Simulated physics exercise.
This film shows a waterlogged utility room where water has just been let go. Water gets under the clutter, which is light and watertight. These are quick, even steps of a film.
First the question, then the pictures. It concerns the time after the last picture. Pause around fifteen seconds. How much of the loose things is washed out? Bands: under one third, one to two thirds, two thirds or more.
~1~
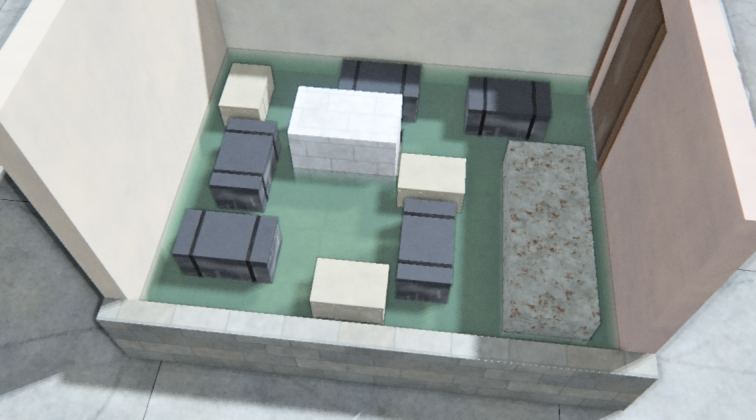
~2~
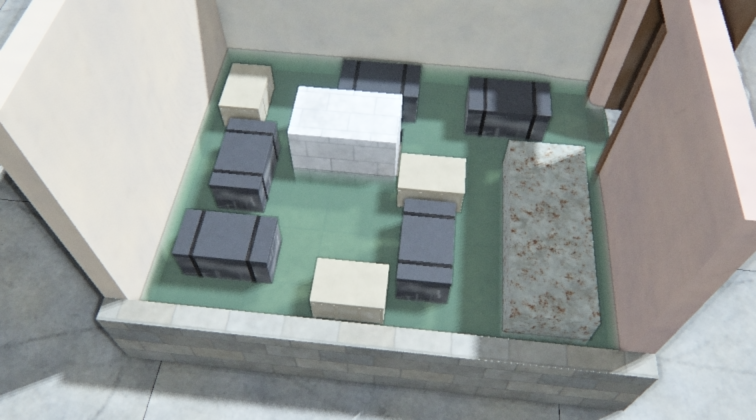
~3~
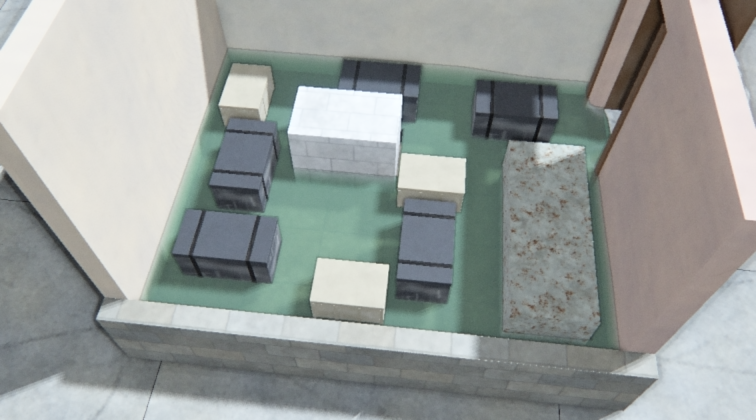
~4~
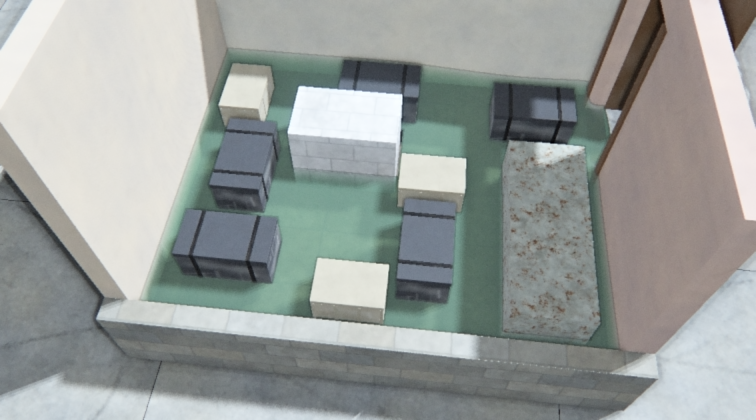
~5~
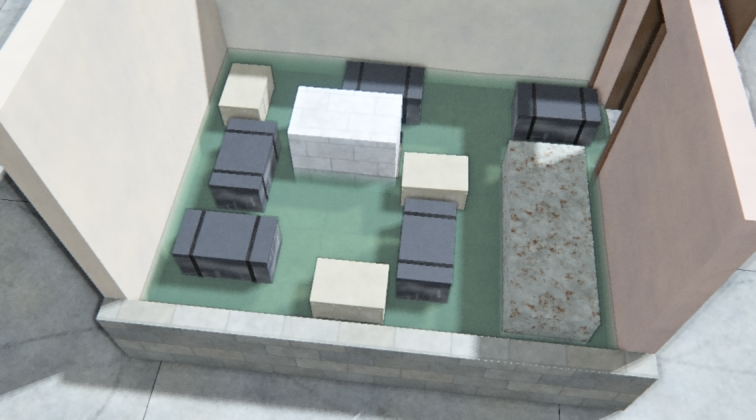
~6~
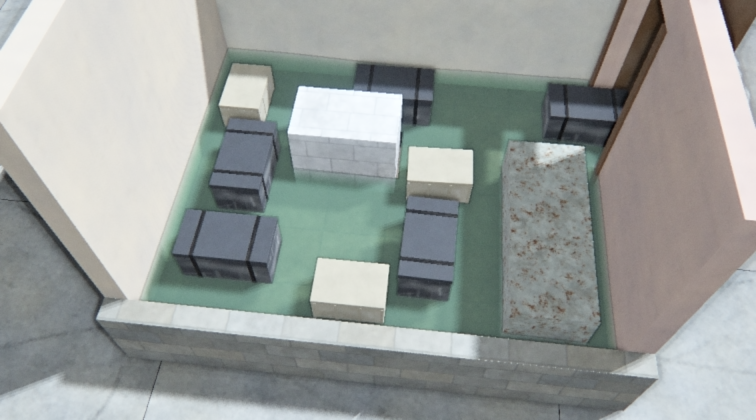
It falls in the central third.
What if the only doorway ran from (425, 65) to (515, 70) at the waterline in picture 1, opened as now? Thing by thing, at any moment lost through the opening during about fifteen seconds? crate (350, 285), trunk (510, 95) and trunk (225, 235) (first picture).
First never exits, second exits, third never exits.
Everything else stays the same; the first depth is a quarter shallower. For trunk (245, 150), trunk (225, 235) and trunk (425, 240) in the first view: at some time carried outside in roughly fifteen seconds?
So, in the listed order, they end up not lost, not lost and flushed out.
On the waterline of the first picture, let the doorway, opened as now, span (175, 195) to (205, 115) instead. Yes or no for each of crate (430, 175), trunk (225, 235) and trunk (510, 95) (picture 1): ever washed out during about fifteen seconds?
First held back, then flushed away, then held back.
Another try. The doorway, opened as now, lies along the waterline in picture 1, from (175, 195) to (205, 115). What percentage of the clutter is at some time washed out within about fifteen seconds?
Estimate: Close to 60 %.
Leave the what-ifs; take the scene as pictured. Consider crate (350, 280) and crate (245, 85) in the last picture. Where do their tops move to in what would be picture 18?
My guess is around (400, 283) and around (301, 72).
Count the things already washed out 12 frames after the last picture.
I count 2 altogether.
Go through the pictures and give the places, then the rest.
In the first frame, a trunk at (510, 96) floats; a crate at (432, 173), afloat; 0 of 8 have shifted.
In the second frame, a trunk at (510, 96), afloat; a crate at (432, 173) floats; 0 of 8 have shifted.
In the third frame, a trunk at (517, 99) floats, close to its start; a crate at (432, 173), afloat; 1 of 8 have shifted.
In the fourth frame, a trunk at (535, 102), afloat, close to its start; a crate at (433, 173), afloat; 1 of 8 have shifted.
In the fifth frame, a trunk at (558, 102), afloat, a stride from its start; a crate at (436, 171) floats, close to its start; 1 of 8 have shifted.
In the sixth frame, a trunk at (590, 103), afloat, a stride from its start; a crate at (440, 165) floats, close to its start; 3 of 8 have shifted.
A moment on, 1 of 8 are out; 7 afloat.
Next, 2 of 8 are out; 6 afloat.
Later, 4 of 8 are out; 4 afloat.
In the end, 4 of 8 are out; 4 afloat.
